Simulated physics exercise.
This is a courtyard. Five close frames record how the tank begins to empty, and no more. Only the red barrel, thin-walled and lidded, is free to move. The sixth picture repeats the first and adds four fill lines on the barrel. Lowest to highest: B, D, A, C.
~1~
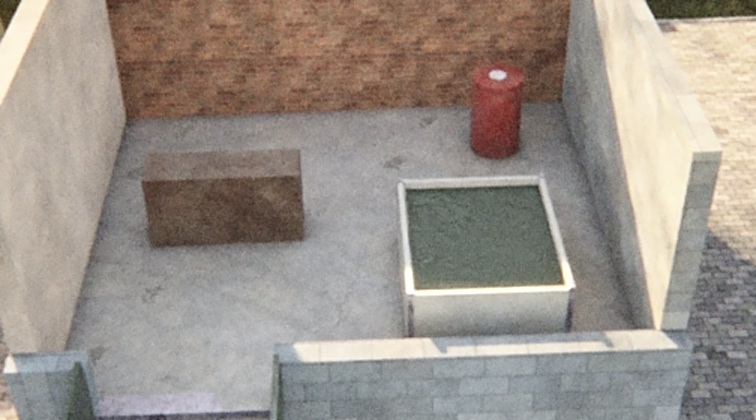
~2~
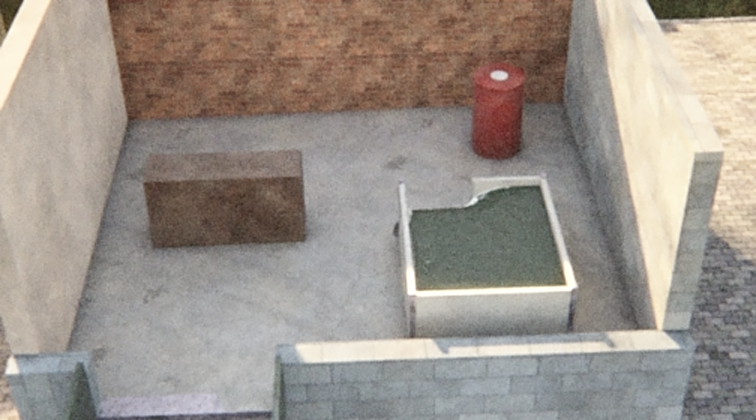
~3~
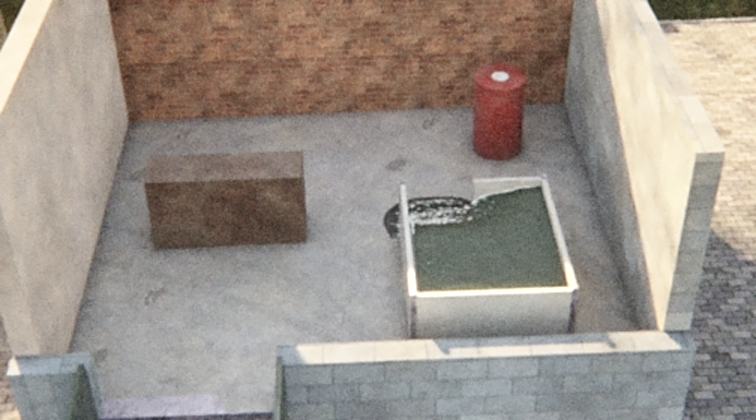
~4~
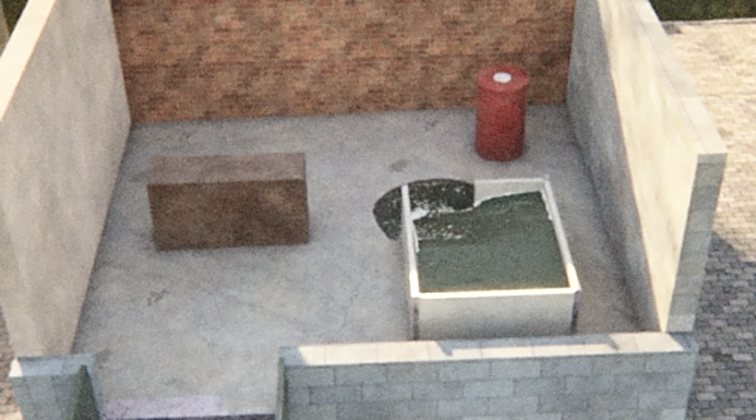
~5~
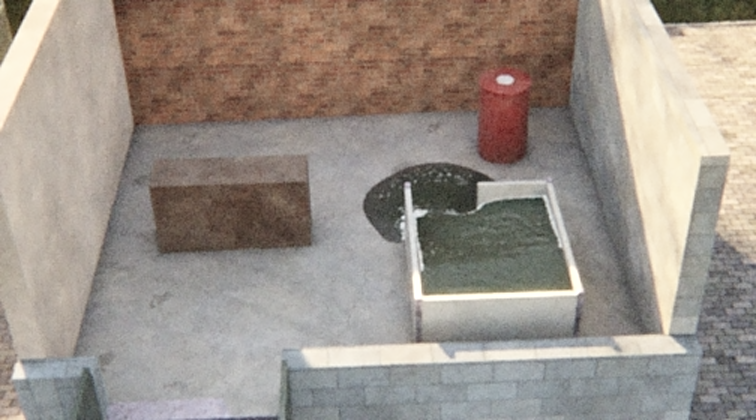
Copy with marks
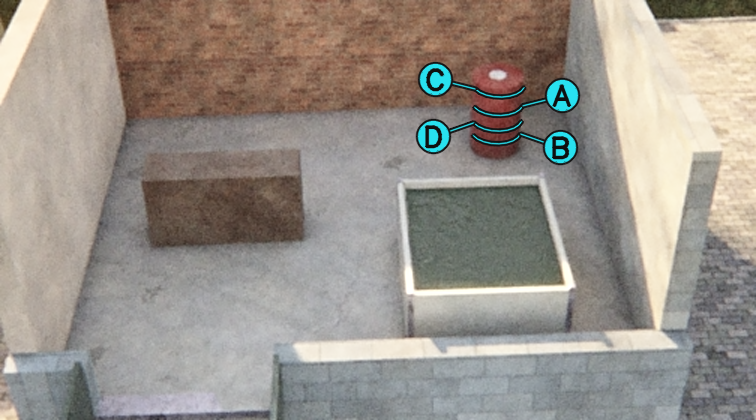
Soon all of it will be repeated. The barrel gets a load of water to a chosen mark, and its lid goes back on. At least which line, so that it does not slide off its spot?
Choose B.
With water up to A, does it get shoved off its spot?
No.
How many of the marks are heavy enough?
All of the four.
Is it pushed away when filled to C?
No, not at all.
In cyan, A at (500, 115); B at (498, 143); C at (501, 97); D at (499, 131); from the bottom up B, D, A, C.
With A, it does not move.
With B, it does not move.
With C, it does not move.
With D, it does not move.
